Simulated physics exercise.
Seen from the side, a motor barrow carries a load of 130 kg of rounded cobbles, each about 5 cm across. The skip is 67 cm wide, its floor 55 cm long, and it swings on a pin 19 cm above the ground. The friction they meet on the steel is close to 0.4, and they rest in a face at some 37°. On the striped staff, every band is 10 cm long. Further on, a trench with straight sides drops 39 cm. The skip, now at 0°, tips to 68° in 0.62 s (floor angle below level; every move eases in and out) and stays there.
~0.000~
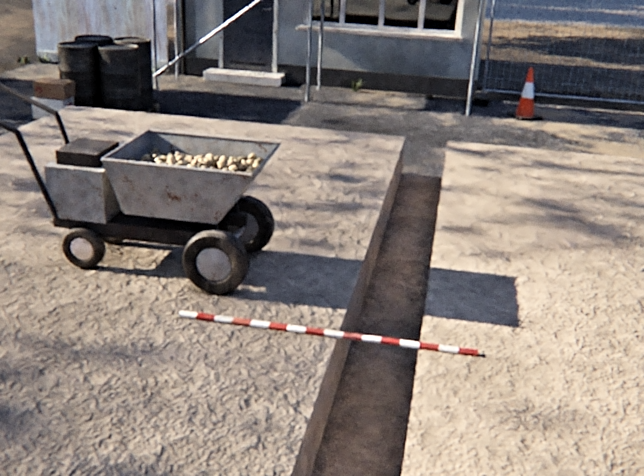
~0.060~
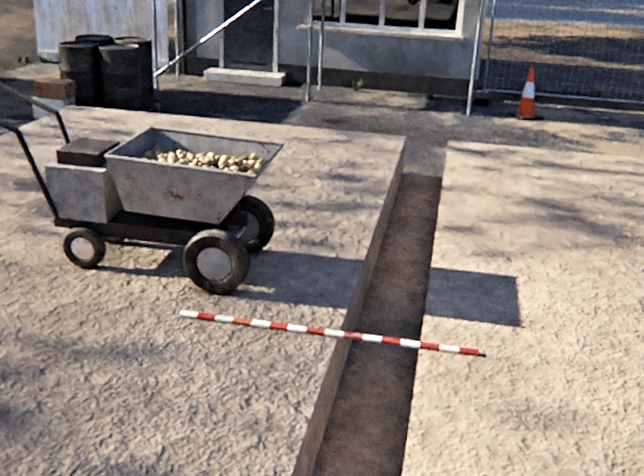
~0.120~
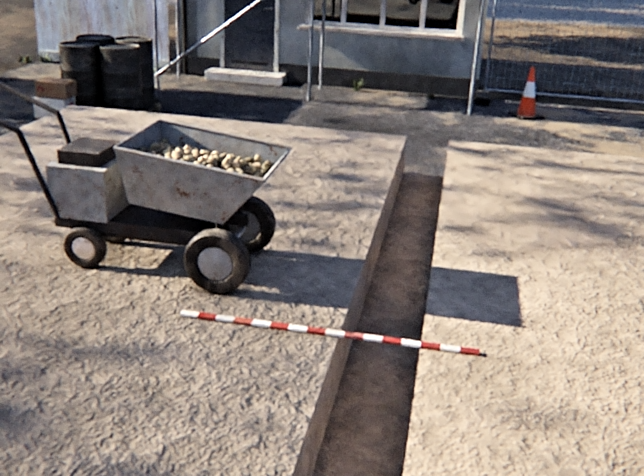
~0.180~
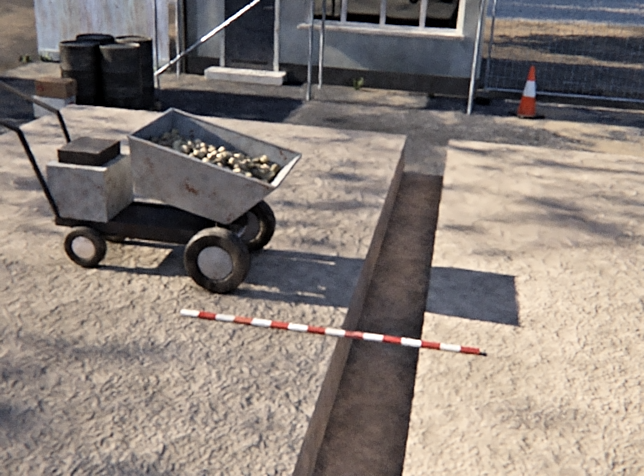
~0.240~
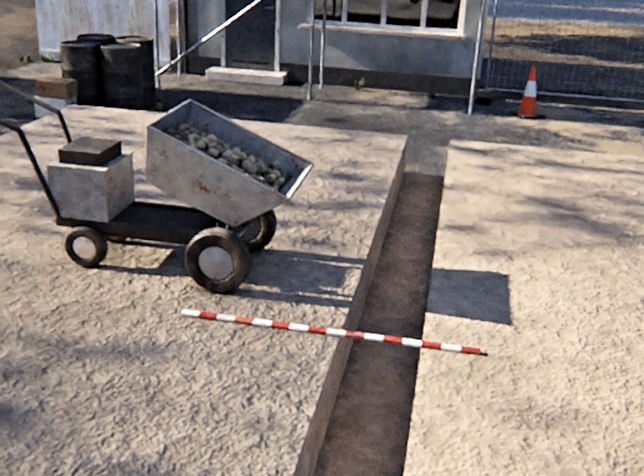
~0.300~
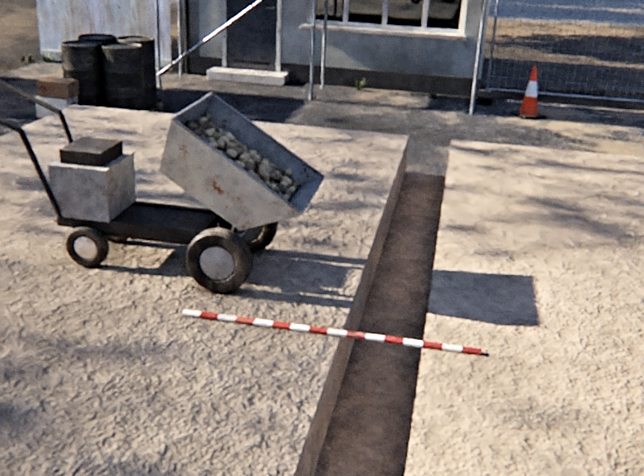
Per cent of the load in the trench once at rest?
About 72 %.
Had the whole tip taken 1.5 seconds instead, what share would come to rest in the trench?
Near 65 per cent.
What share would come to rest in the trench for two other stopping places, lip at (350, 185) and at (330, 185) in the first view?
Roughly 30 per cent, then 50 per cent.
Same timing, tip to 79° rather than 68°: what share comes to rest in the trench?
Some 70% would finish there.
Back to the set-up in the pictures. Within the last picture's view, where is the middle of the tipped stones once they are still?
Resting centre: About (382, 333).
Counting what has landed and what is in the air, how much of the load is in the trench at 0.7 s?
Something like 5 in a hundred.
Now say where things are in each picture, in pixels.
In the first frame, lip at (252, 175), floor tilted 0°, highest stones at (199, 160).
In the second frame, the skip is at 2°, its lip at (256, 176); the top of the load is at (192, 158); the stones move at 0.4 m/s on average.
In the third frame, the skip is at 7°, its lip at (265, 181); the top of the load is at (179, 151); the stones move at 0.8 m/s on average.
In the fourth frame, lip at (276, 188), floor tilted 14°, highest stones at (173, 140); the stones move at 1.1 m/s on average.
In the fifth frame, the skip is at 23°, its lip at (289, 200); the top of the load is at (185, 130); the stones move at 1.3 m/s on average.
In the sixth frame, lip at (302, 214), floor tilted 32°, highest stones at (201, 124); the stones move at 1.4 m/s on average.
After 0.5 s the floor is at 57°; 100 % in the skip; the foremost stones are at (306, 234).
After 0.7 s the floor is at 68°; 85 % in the skip, 7 % short of the trench, 7 % in the trench; the foremost stones are at (378, 302).
After 1.1 s the floor is at 68°; 37 % in the skip, 11 % short of the trench, 52 % in the trench; the foremost stones are at (427, 341).
After 3.0 s the floor is at 68°; 4 % in the skip, 24 % short of the trench, 72 % in the trench; the foremost stones are at (443, 357).
